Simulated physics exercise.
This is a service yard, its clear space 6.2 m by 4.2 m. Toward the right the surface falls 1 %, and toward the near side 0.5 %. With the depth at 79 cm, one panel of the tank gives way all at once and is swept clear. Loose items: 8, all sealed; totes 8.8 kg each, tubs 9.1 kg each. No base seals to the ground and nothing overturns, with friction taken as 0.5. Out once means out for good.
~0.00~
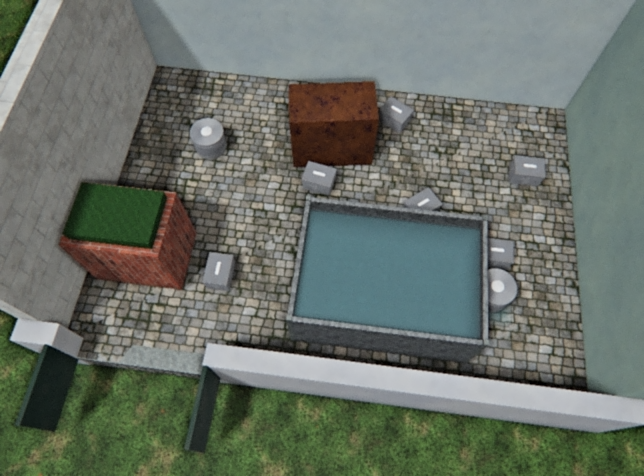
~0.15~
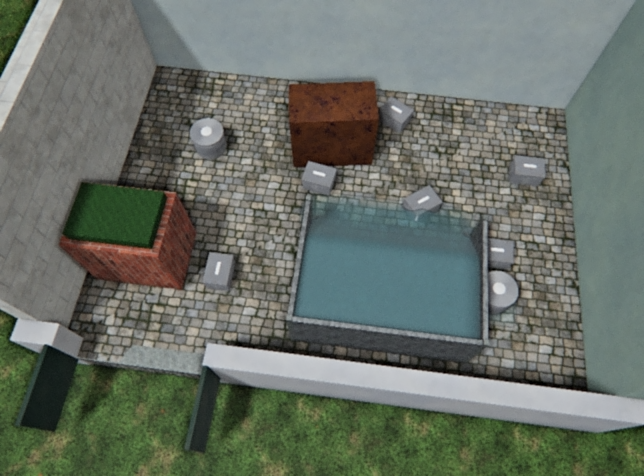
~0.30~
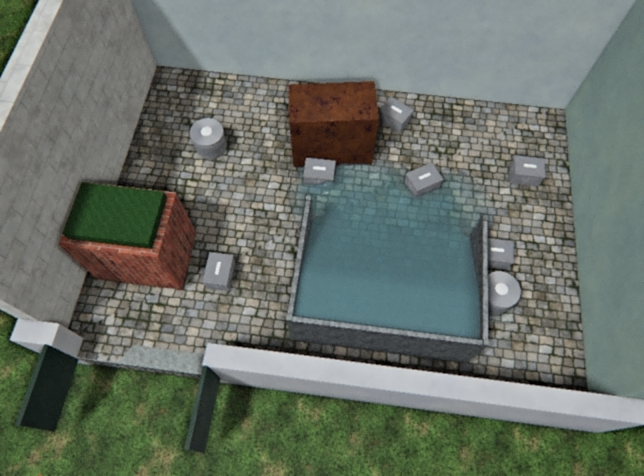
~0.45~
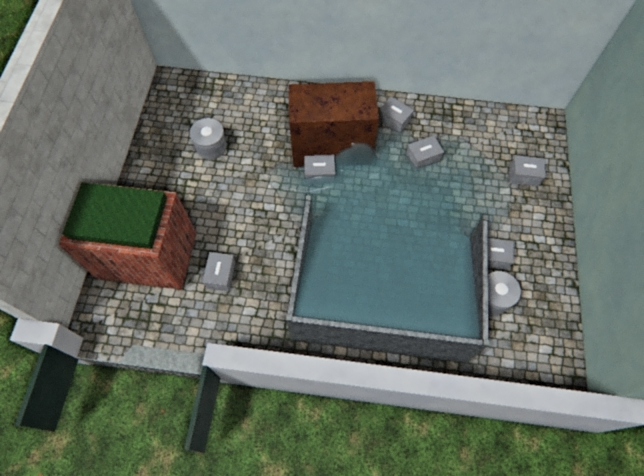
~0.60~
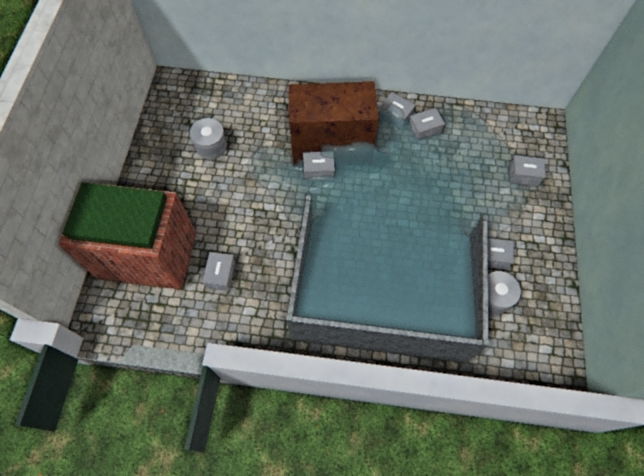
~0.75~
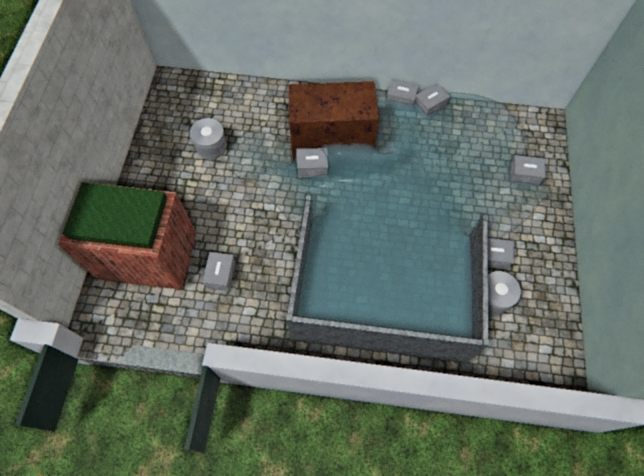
At the start, a rectangular tank of blue-green water stands in a walled, cobbled yard among scattered grey blocks. Its far side disappears and water spreads over the cobbles toward the back wall, carrying one block with it, then pushing another beside the rusty brown box, while most other objects stay put.
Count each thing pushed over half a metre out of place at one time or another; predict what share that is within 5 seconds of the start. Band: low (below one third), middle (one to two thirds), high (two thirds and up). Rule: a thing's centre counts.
High.
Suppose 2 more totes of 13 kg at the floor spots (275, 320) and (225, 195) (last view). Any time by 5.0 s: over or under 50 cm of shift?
Taking them in turn, the first is below the mark and the second above the mark.
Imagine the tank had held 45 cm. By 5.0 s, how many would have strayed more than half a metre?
Result: 4.
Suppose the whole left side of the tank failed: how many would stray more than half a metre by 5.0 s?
The answer would then be 3.
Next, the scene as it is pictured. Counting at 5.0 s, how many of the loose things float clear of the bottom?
Tally: 7 of them.
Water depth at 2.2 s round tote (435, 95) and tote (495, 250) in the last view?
Close to 21 and 0 centimetres.
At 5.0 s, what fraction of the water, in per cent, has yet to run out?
Still held: Near 98 %.
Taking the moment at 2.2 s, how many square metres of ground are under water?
About 19 m2 is covered.
After 1.1 s 2 of 8 are over 50 cm from their spots; 3 afloat.
After 2.2 s 4 of 8 are over 50 cm from their spots; 3 afloat.
After 3.5 s 7 of 8 are over 50 cm from their spots; 7 afloat.
After 5.0 s 4 of 8 are over 50 cm from their spots, and 7 have been at some point; 7 afloat.
